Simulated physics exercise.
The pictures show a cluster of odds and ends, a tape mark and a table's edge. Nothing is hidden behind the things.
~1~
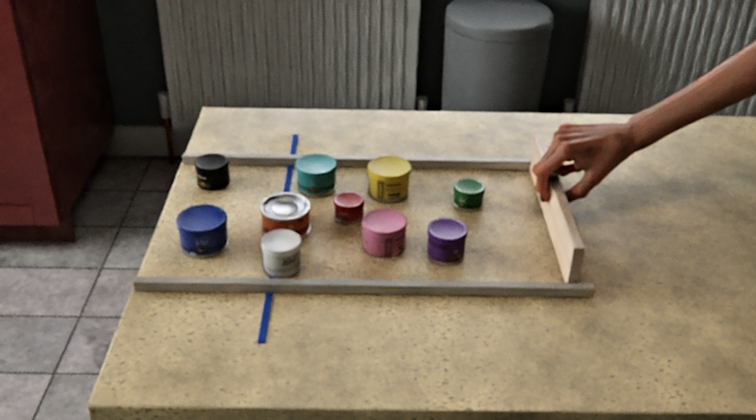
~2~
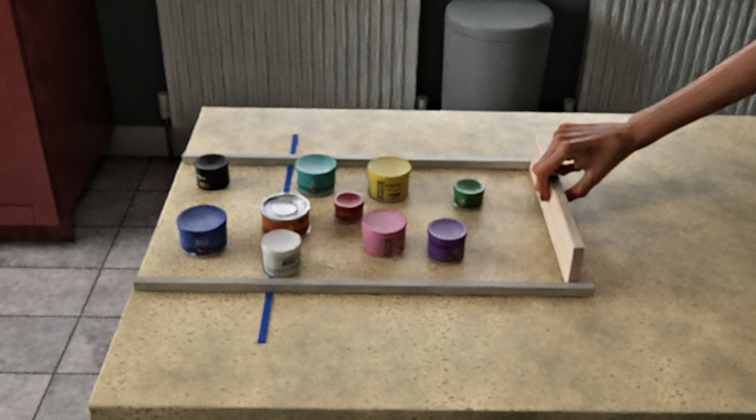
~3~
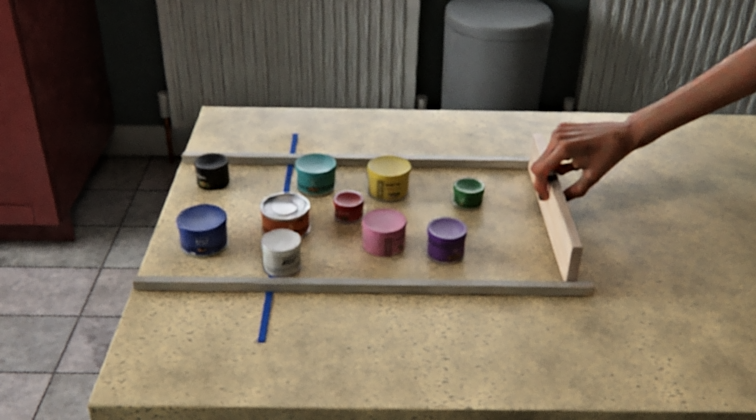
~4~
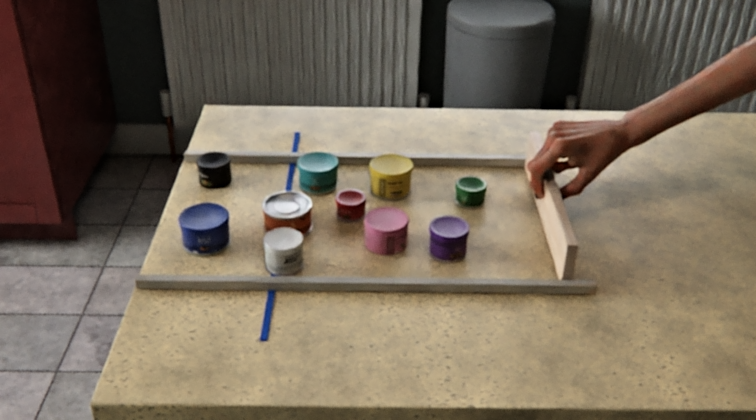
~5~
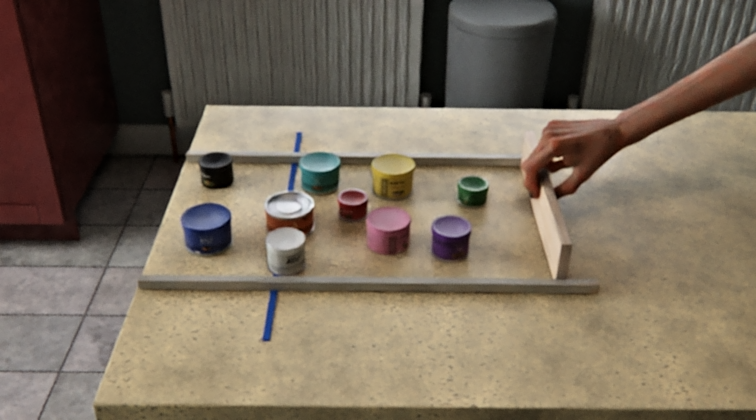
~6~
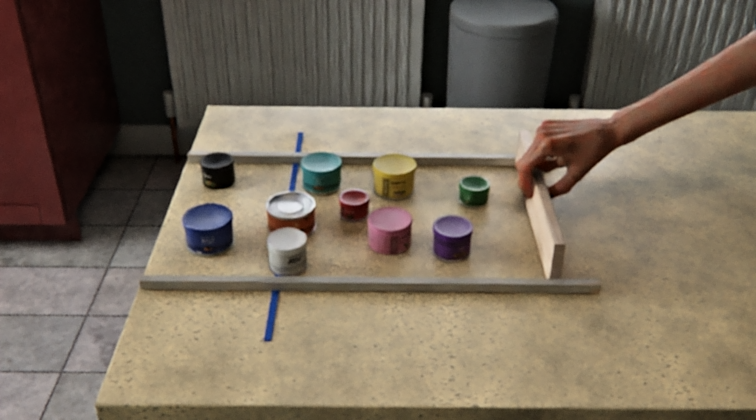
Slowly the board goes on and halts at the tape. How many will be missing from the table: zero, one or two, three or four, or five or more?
In the end the number that fall off is zero.
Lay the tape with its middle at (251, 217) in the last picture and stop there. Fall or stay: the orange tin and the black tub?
The orange tin is kept; the black tub drops off.
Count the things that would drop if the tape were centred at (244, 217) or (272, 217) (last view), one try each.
Down on the floor: 1 and 0.
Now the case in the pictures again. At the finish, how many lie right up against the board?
That makes 4.
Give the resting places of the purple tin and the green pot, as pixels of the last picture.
The purple tin at (261, 244), the green pot at (274, 194).
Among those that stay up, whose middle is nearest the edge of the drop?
That is the black tub.
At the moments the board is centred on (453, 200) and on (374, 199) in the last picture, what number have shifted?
2 and 7.
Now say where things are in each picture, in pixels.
In the first picture, black tub (213, 172); blue tin (203, 231); orange tin (286, 217); board (554, 204); tape (282, 220).
In the second picture, blue tin (203, 231); pink tub (384, 233).
In the third picture, orange tin (286, 217); white tin (282, 254).
In the fourth picture, black tub (215, 170); red tin (351, 206).
In the fifth picture, blue tin (208, 230); board (543, 201).
In the sixth picture, black tub (218, 171); blue tin (209, 230); orange tin (291, 216); board (537, 200); tape (287, 217).
A little later, none off yet; black tub at rest near (218, 171); blue tin at rest near (209, 230); orange tin at rest near (291, 216).
Next, none off yet; black tub at rest near (218, 171); blue tin at rest near (209, 230); orange tin shifted about its own width near (262, 207).
When it is over, the number that fall off is zero.
